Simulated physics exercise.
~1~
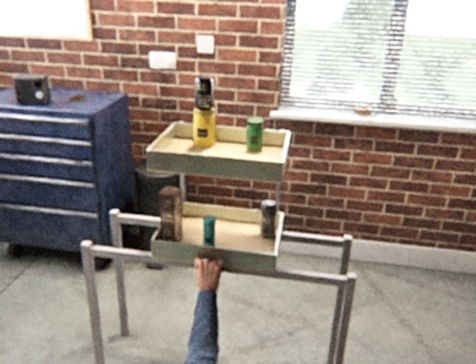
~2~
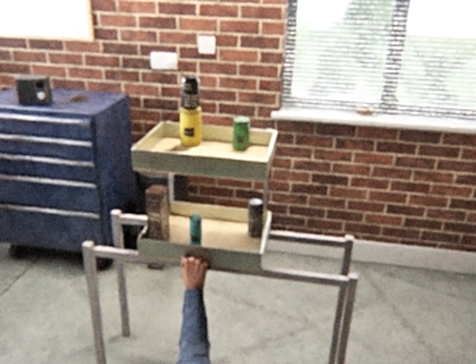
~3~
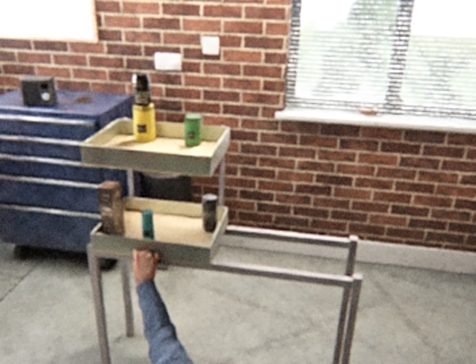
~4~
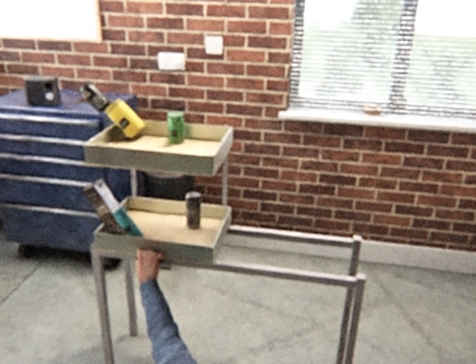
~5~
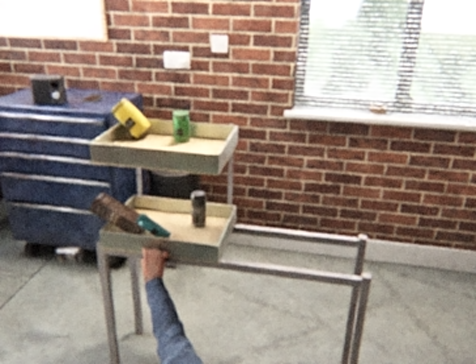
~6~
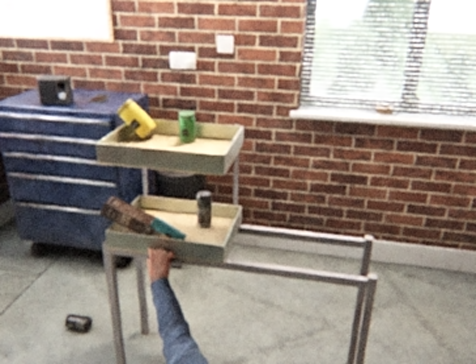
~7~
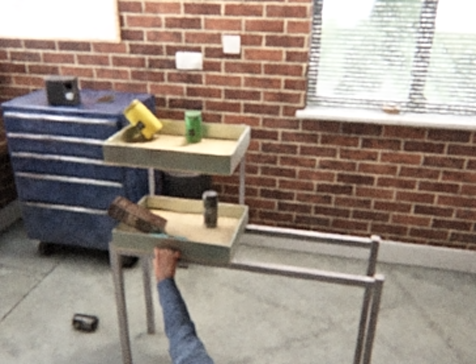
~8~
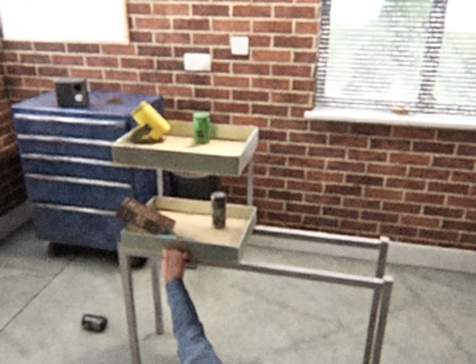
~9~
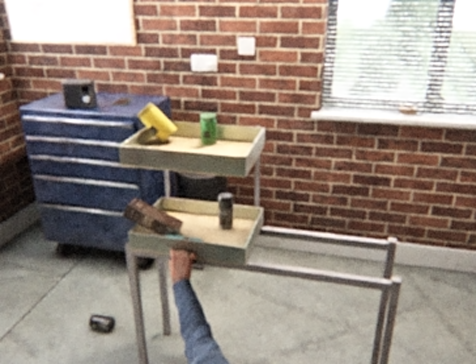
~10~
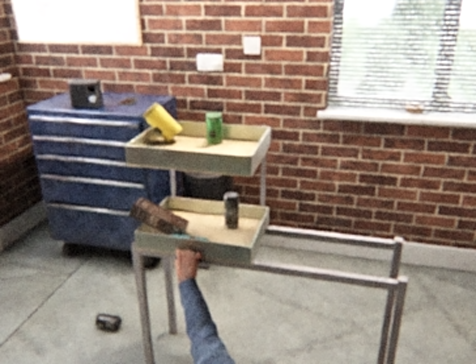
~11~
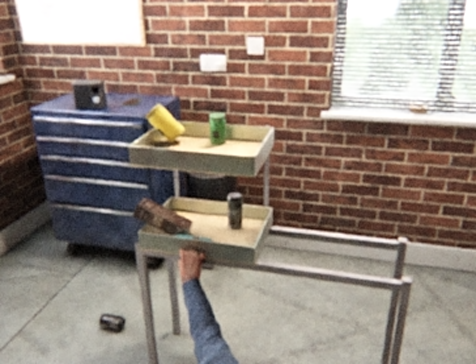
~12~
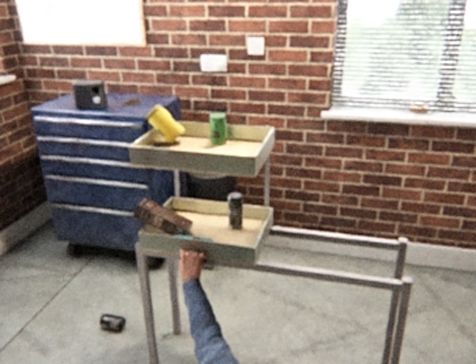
In a brick-walled room, a hand slides a two-tier shelf left, toppling several containers, one landing on the floor.
